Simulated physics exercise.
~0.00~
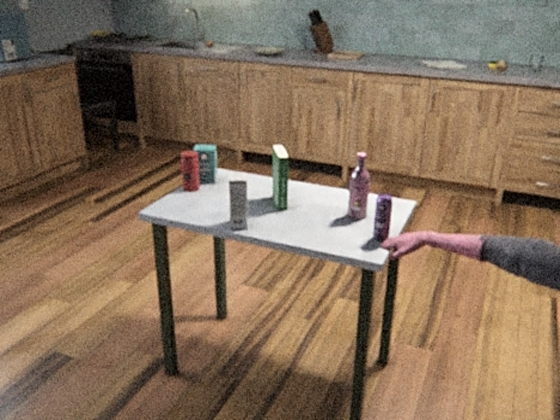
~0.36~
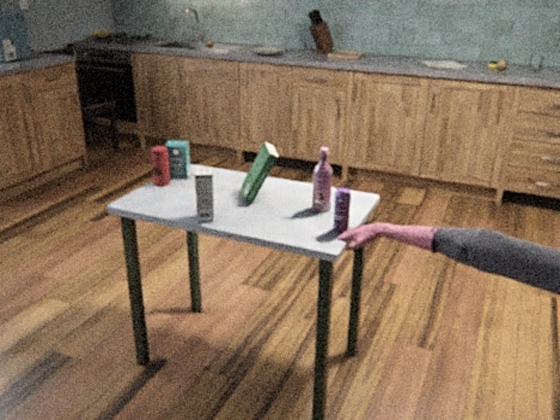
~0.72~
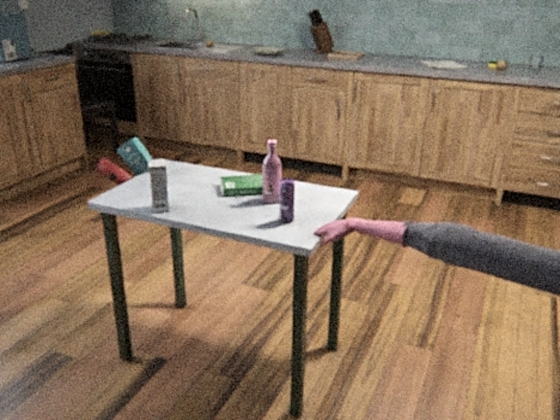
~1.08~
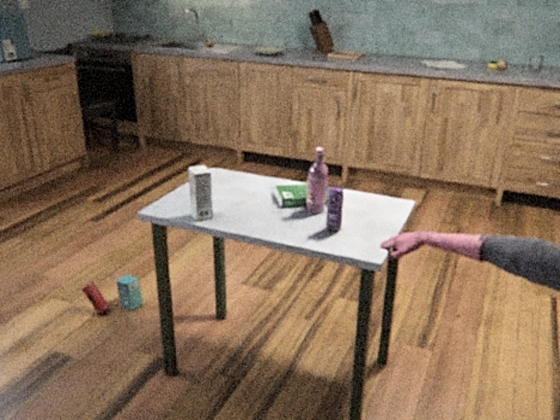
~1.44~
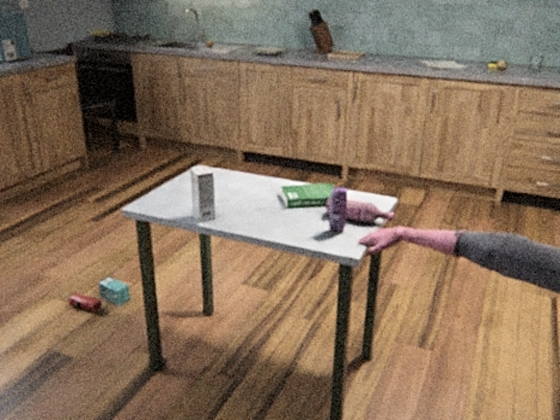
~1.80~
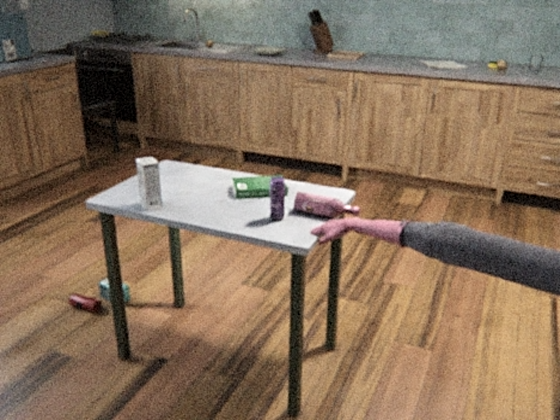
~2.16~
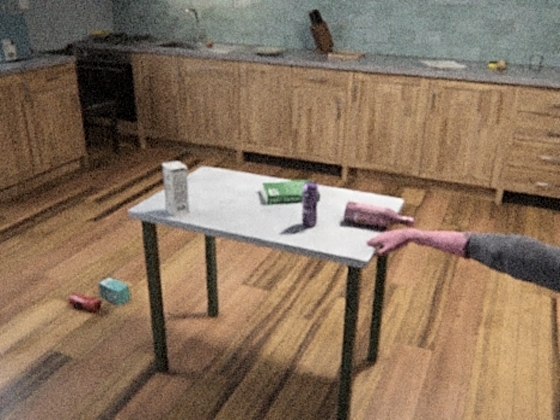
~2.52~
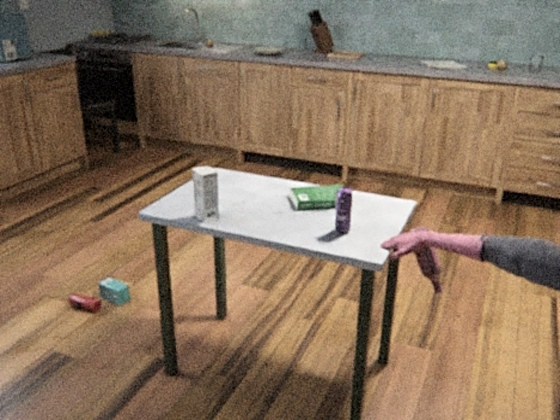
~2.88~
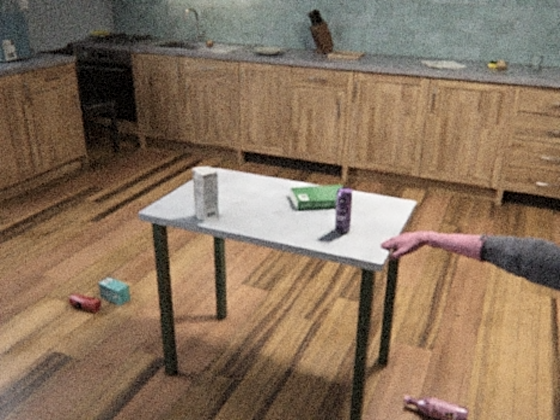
In a kitchen with wooden cabinets and a plank floor, seen from slightly above, a hand grips the right end of a small white table holding six items. A red container and a turquoise carton stand at the left, a white carton and green book nearer the middle, and a pink bottle and purple can at the right. The arm shoves the table left, and the book falls flat while the red and turquoise items drop off. As the table slides back and forth, the bottle tips over, then falls off the right side. It ends lying on the floor, while the white carton and can still stand.
